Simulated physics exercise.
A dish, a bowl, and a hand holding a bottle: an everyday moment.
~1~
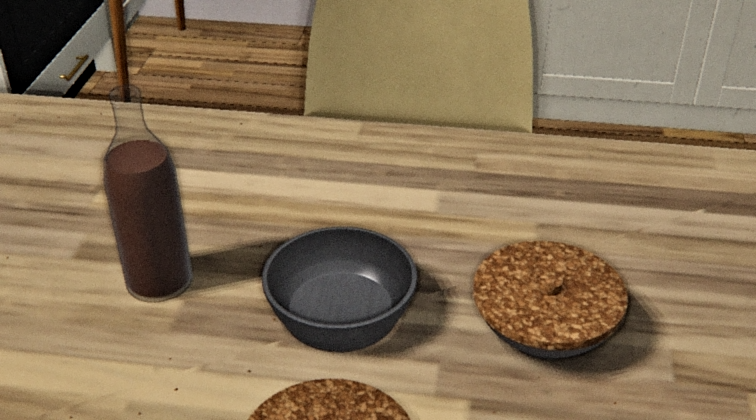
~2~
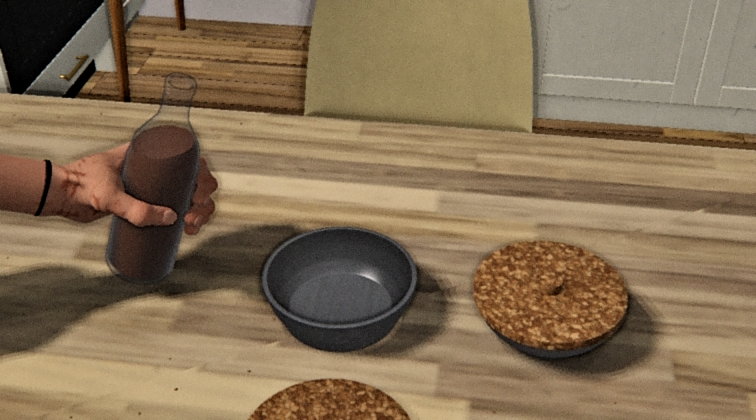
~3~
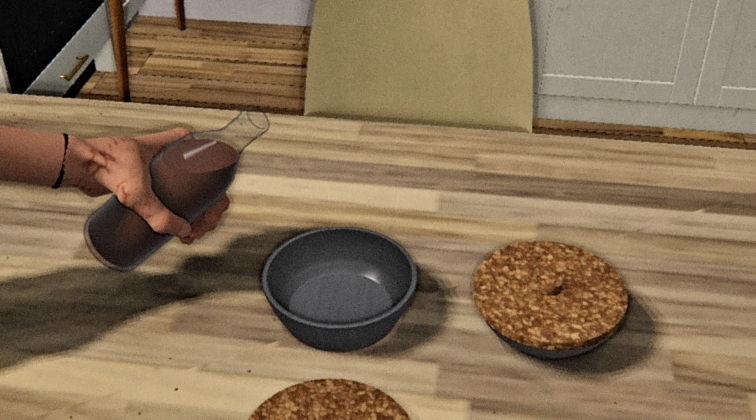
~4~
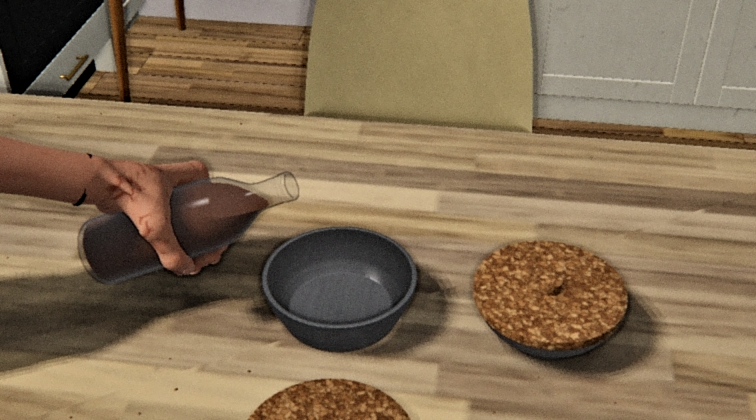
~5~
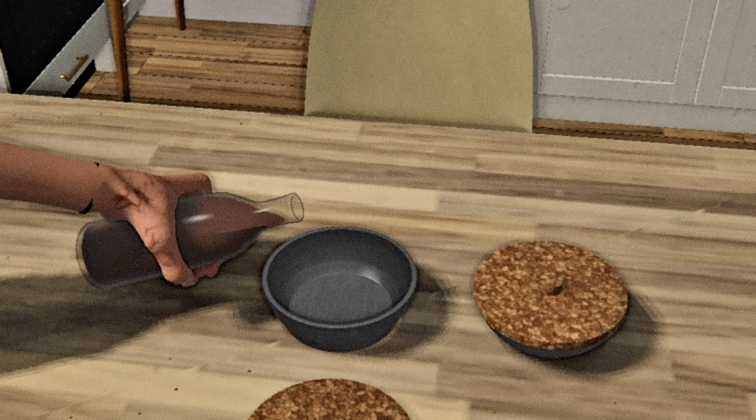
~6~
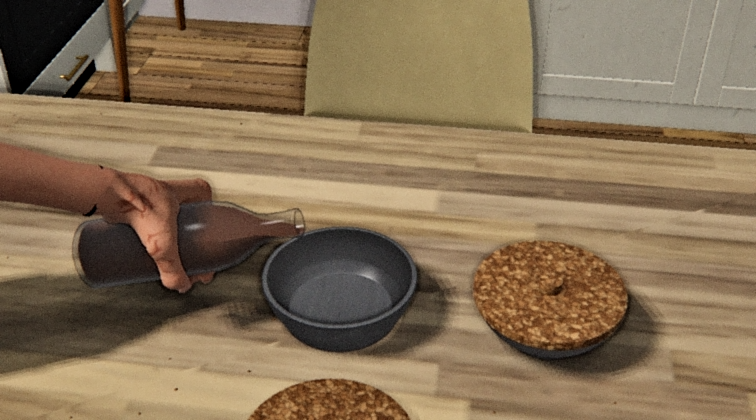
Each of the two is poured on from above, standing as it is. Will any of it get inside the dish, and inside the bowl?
In order: The dish gets some inside; the bowl gets nothing inside.
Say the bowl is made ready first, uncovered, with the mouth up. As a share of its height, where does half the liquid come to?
Fill level: Approx. 75 % of height.
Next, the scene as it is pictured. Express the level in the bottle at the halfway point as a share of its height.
I'd put it near 35 percent.
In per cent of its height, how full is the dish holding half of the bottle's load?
It comes up to around 50 percent.
A moment on, the cocoa goes into the dish.
Further on, it hits the lid of the bowl and runs off.
When it is over, the dish has its share inside; the bowl is empty, in a puddle.
